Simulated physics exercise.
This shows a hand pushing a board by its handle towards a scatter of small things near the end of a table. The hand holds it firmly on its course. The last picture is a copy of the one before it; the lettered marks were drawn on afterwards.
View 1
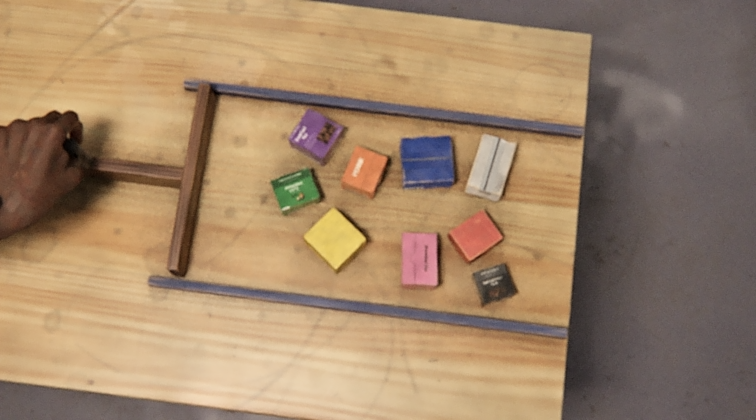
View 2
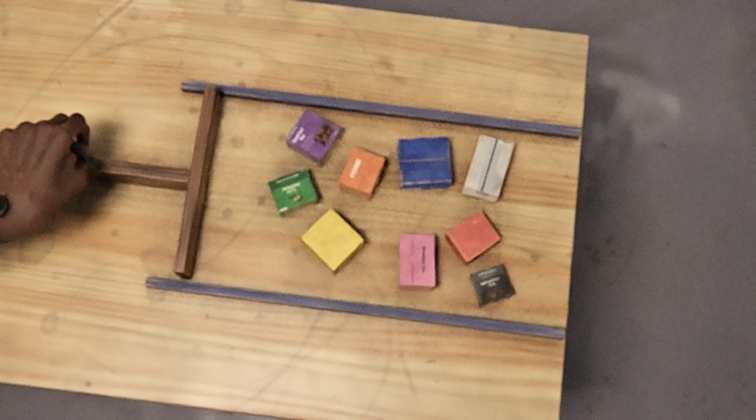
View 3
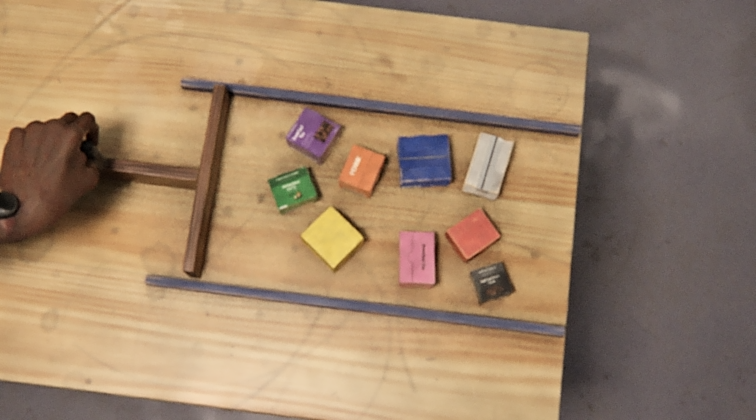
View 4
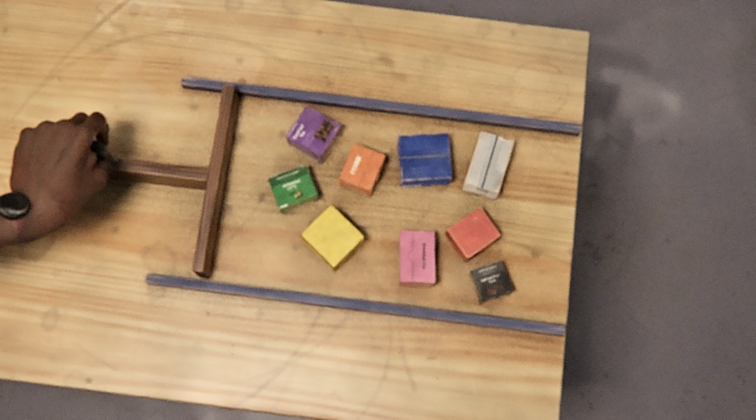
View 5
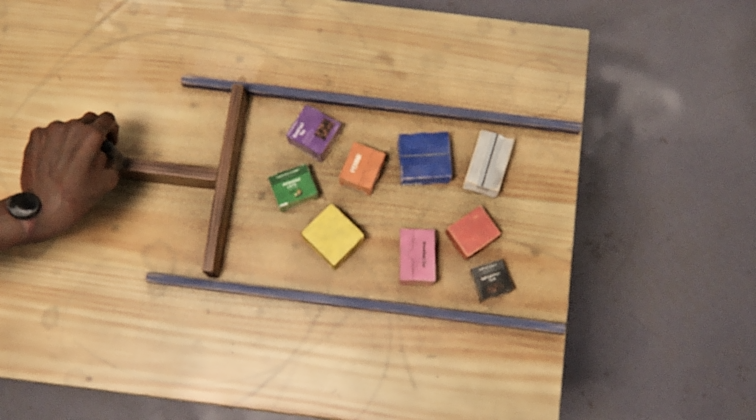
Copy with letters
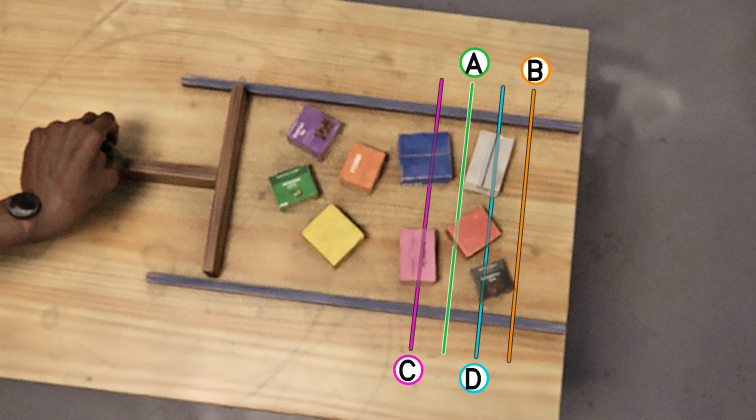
A hand slowly pushing a wooden T-shaped board rightward between two rails on a table, towards scattered colourful packets and blocks.
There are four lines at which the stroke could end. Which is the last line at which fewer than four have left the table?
As far as mark D.
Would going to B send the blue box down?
Yes.
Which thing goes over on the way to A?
The white box goes over.
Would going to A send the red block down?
No.
On the copy, A at (458, 214); B at (522, 222); C at (427, 210); D at (490, 218).
On D. First, board (319, 187); purple packet (357, 131); blue box (434, 161).
Then, board (417, 199); white box (571, 175); blue box (528, 174).
Finally, board (489, 208); white box over the edge; blue box over the edge; three fallen.
By contrast, A is within the limit but short; B drops five; C is within the limit but short.
